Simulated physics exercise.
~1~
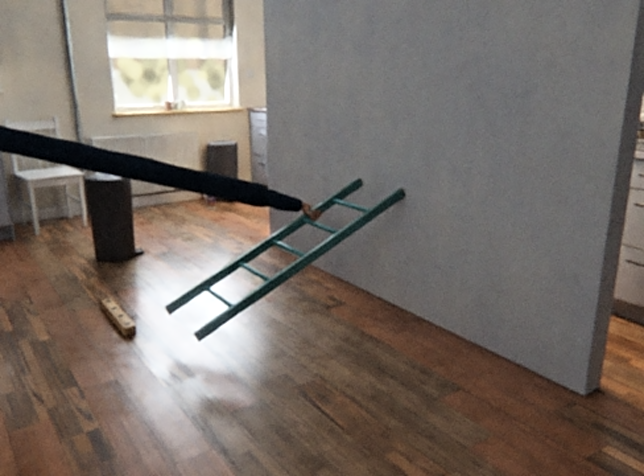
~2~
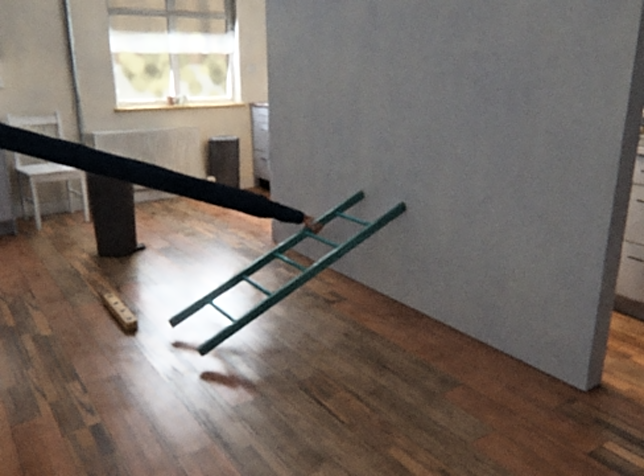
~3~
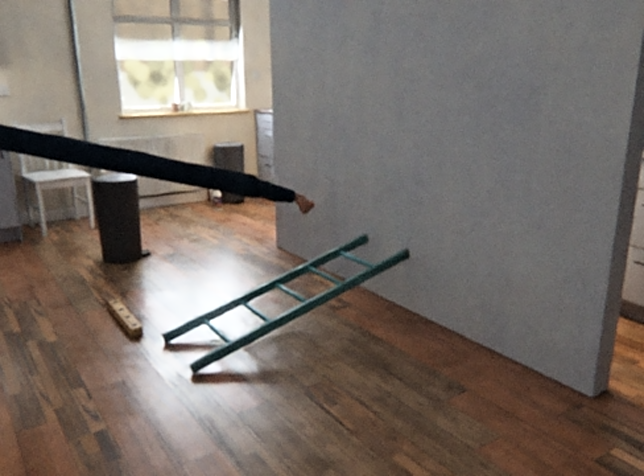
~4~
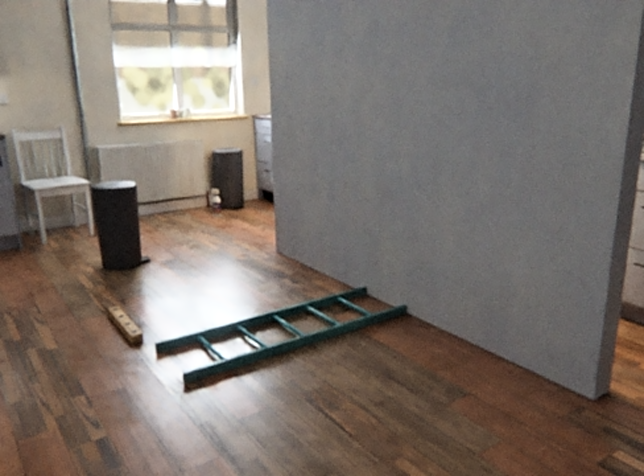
In a room, a hand releases a leaning turquoise rack, which slides down flat.
